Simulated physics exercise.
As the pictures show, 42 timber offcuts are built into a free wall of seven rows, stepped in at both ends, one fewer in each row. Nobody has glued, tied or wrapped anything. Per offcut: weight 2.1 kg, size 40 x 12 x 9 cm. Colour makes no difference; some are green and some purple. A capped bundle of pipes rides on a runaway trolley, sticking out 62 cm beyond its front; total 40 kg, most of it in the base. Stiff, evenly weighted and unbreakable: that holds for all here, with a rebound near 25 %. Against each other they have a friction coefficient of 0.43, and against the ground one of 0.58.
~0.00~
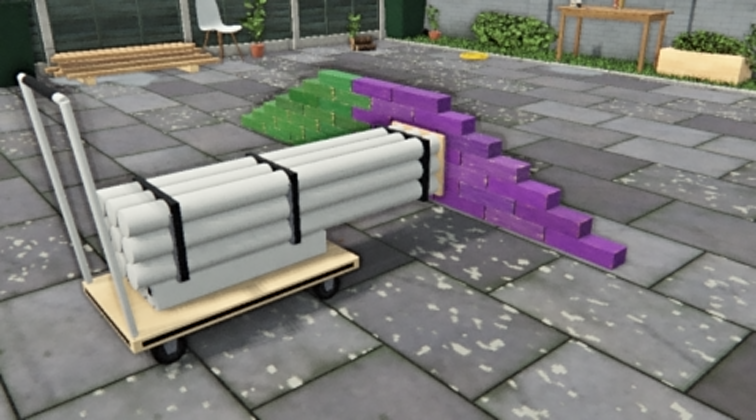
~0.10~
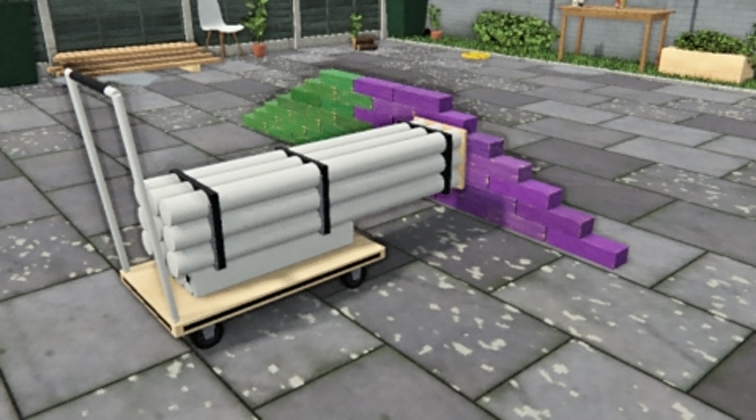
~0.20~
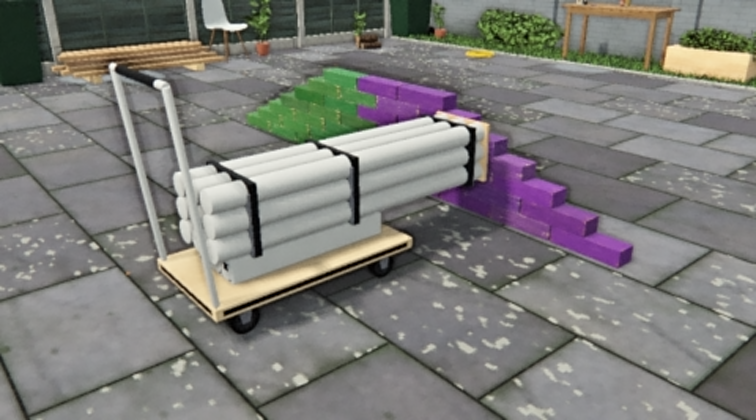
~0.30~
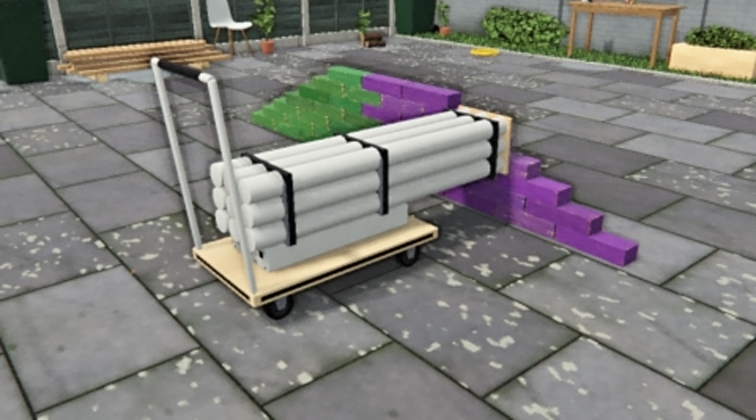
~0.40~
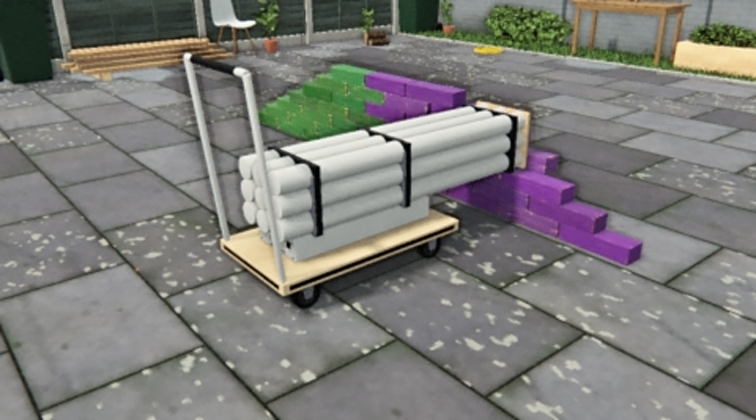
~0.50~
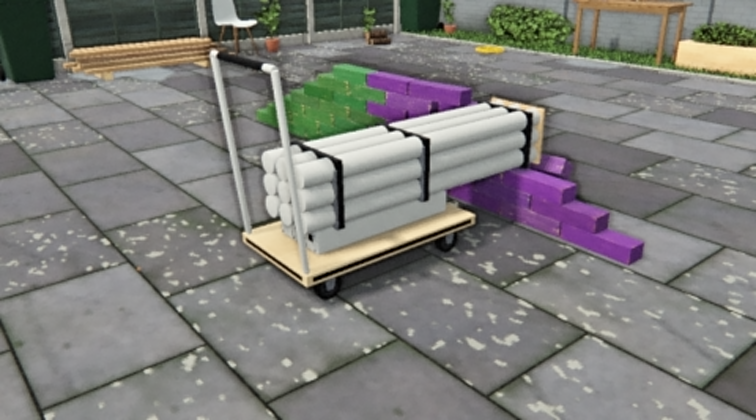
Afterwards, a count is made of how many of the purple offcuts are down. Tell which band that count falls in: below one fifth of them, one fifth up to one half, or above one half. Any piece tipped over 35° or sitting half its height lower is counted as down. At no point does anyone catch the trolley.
The count falls one fifth up to one half.
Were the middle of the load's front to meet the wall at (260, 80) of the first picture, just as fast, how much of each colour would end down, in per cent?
Purple 0 %, green 10 %.
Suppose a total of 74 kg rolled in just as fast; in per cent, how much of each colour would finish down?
Result: Purple 30, green 0 %.
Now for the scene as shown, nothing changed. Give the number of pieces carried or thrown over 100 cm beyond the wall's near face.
I'd say close to 0 of them.
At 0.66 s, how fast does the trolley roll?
Roughly 1.0 m/s.
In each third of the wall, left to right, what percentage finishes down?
Per cent by third - left: 0; middle: 20; right: 40.
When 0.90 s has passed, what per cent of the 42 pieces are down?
By then 20 %.
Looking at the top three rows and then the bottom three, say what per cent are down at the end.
Top share 50 per cent; bottom share 0 per cent.
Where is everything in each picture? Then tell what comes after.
In the first picture (pixels give the middle of a visible side; the camera pans a little), load (436, 157) 44 cm short of the wall; top purple offcut (414, 101); top green offcut (334, 82); none has stirred.
The second picture shows load (458, 151) 30 cm short of the wall; top purple offcut (416, 100).
The third picture shows load (481, 144) 16 cm short of the wall; top purple offcut (420, 99).
The fourth picture shows load (504, 137) 18 mm short of the wall; top purple offcut (424, 97).
The fifth picture shows load (522, 132) 10 cm into the wall's line; top purple offcut (428, 96); steepest lean 5°, the offcut at (552, 165); movement in 5 of them.
The sixth picture shows load (537, 128) 20 cm into the wall's line; top purple offcut (434, 94) 26 mm from its place; top green offcut (348, 76); steepest lean 33°, the offcut at (567, 170); 1 of the 23 purple offcuts down, 7 disturbed in all.
After 0.66 s, load 36 cm past the wall's line, still rolling; 2 of the 23 purple offcuts down (2 of 42 in all colours); top purple offcut 15° from how it stood.
After 0.90 s, load 59 cm past the wall's line, still rolling; 8 of the 23 purple offcuts down (8 of 42 in all colours); top purple offcut 49° from how it stood, 13 cm lower.
After 1.16 s, load 76 cm past the wall's line, still rolling; 8 of the 23 purple offcuts down (8 of 42 in all colours); top purple offcut on its side.
After 1.54 s, load 79 cm past the wall's line, stopped; 9 of the 23 purple offcuts down (9 of 42 in all colours); top purple offcut on its side.
In the end (2.3 s), load 79 cm past the wall's line, stopped; 9 of the 23 purple offcuts down (9 of 42 in all colours); top purple offcut on its side; top green offcut unmoved. That is 39 per cent. From the last view, middles, top purple offcut near (467, 141), top green offcut near (355, 75).
